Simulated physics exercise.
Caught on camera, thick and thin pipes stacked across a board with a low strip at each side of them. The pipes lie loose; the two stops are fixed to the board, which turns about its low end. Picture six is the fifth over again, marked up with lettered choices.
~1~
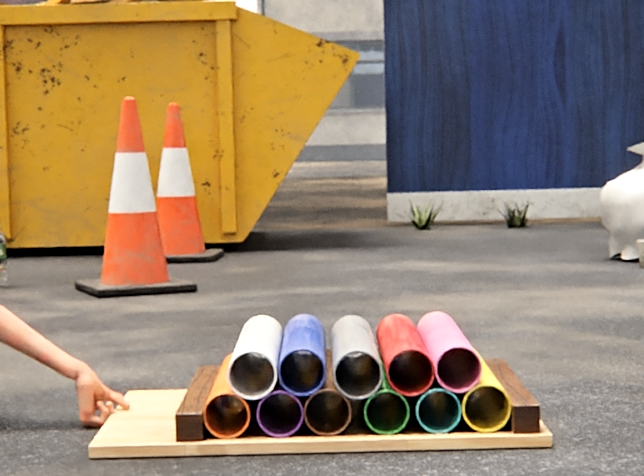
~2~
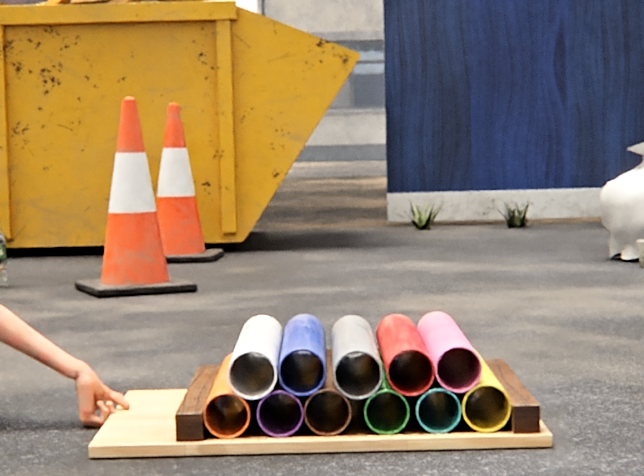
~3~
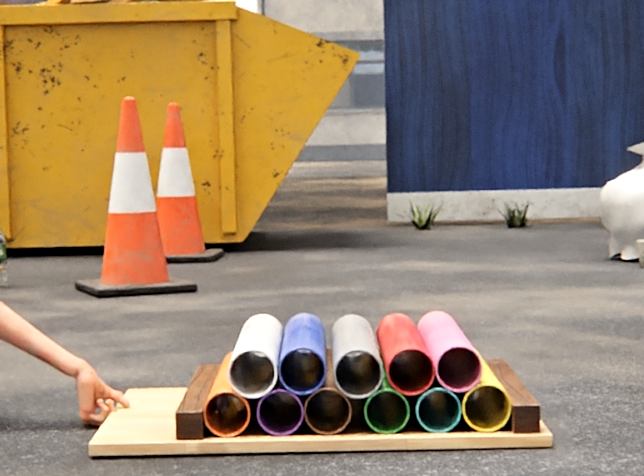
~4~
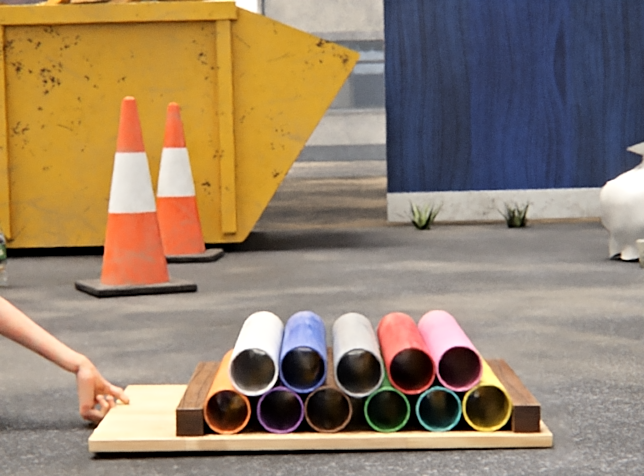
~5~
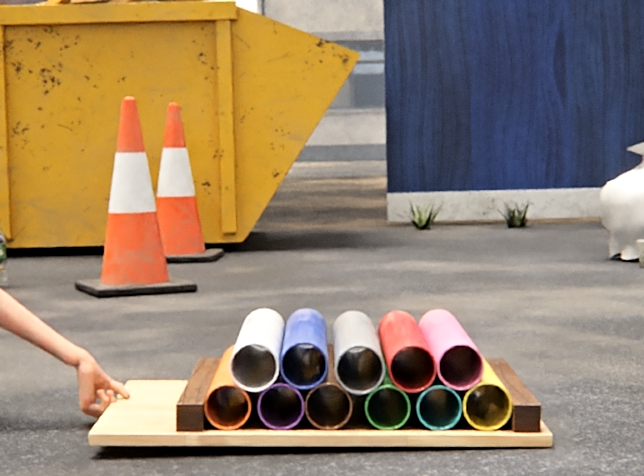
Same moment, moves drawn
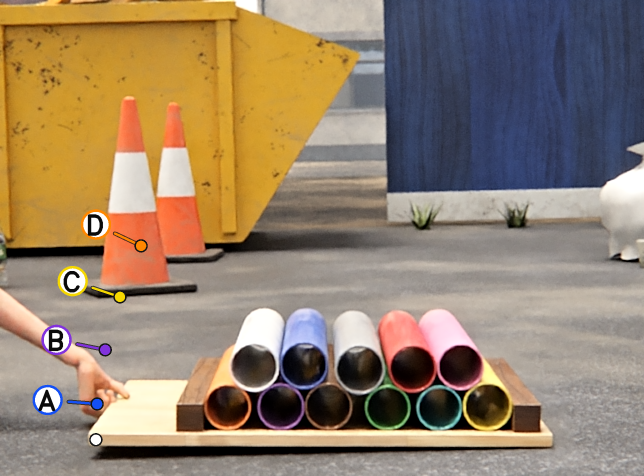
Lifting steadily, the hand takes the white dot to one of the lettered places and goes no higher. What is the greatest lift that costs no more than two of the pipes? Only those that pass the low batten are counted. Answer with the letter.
Mark C is as high as it can go.
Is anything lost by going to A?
No, at A.
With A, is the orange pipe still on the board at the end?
Yes.
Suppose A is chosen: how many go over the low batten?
The count is none.
On the marked copy, A at (97, 404); B at (105, 350); C at (120, 297); D at (141, 246); the white dot at (96, 440).
With C. Early on, board at 14°.
Further on, board at 20°.
At the end, board at 20°, two over the low batten (red, pink).
As for the rest, A none over the low batten; B none over the low batten; D five over the low batten.
